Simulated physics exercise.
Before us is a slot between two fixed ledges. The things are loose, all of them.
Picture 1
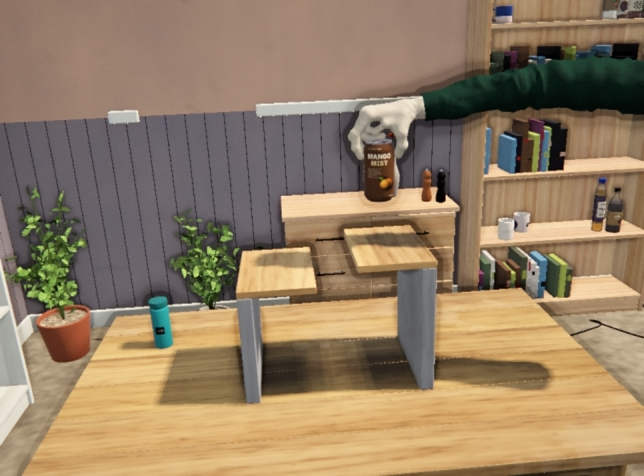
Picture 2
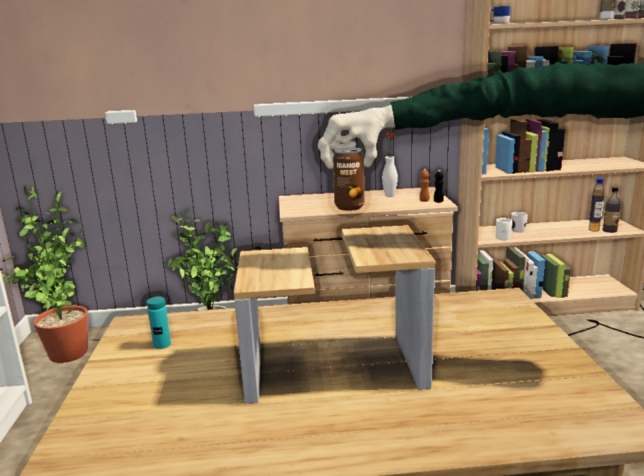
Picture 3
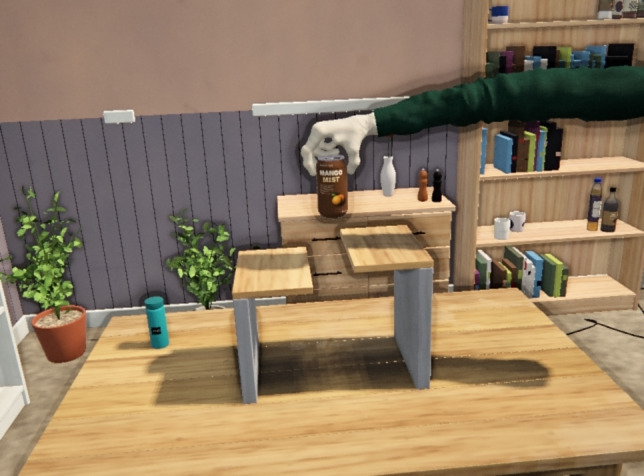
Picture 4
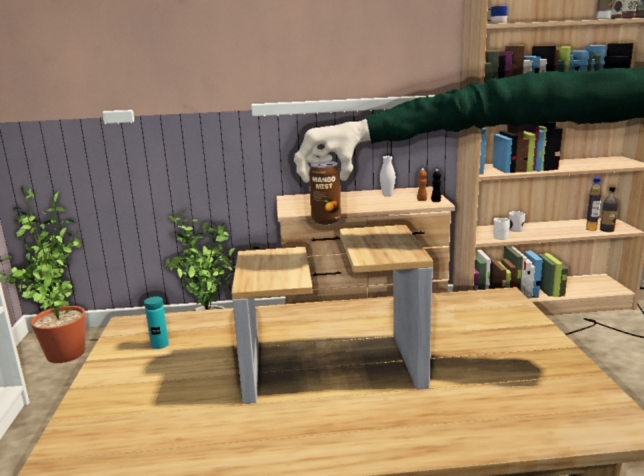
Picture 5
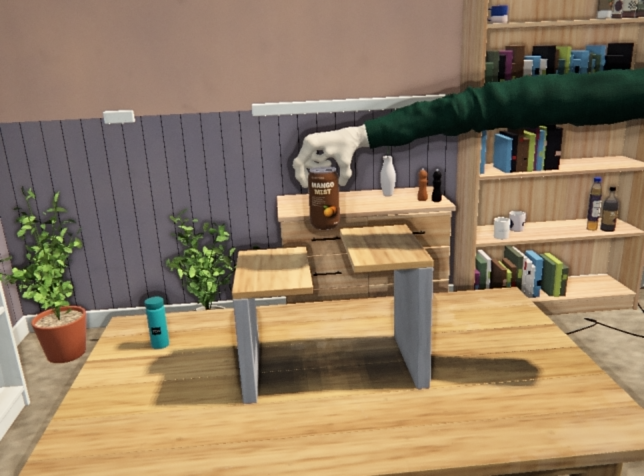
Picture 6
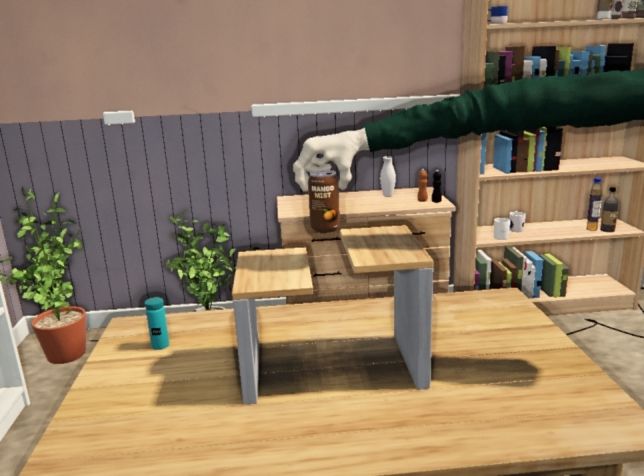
In a room with potted plants and a bookshelf, a gloved hand on a green-sleeved arm holds a brown can above a wooden table, where a turquoise shaker stands beside two raised boards. The hand carries the can left and slightly down, slows, then holds it still over the gap between the boards.
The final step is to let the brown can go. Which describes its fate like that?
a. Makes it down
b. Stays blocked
Makes it down.
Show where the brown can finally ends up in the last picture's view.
At about (330, 344).
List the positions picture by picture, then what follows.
In the first picture, being brought over the gap; brown can (379, 171); turquoise shaker (161, 323).
In the second picture, being brought over the gap; brown can (349, 179); turquoise shaker (159, 323).
In the third picture, being brought over the gap; brown can (332, 187); turquoise shaker (157, 323).
In the fourth picture, being brought over the gap; brown can (325, 193); turquoise shaker (157, 323).
In the fifth picture, being brought over the gap; brown can (324, 198); turquoise shaker (157, 323).
In the sixth picture, held still over the gap; brown can (324, 202); turquoise shaker (157, 324).
Then, 0.30 s on from there, brown can shifted well along near (328, 288).
Then, 0.40 s on from there, brown can shifted well along near (330, 339).
In the end, moved from the start, brown can; turquoise shaker unmoved. At the end, from the last picture's camera, brown can near (330, 344). The can drops through.
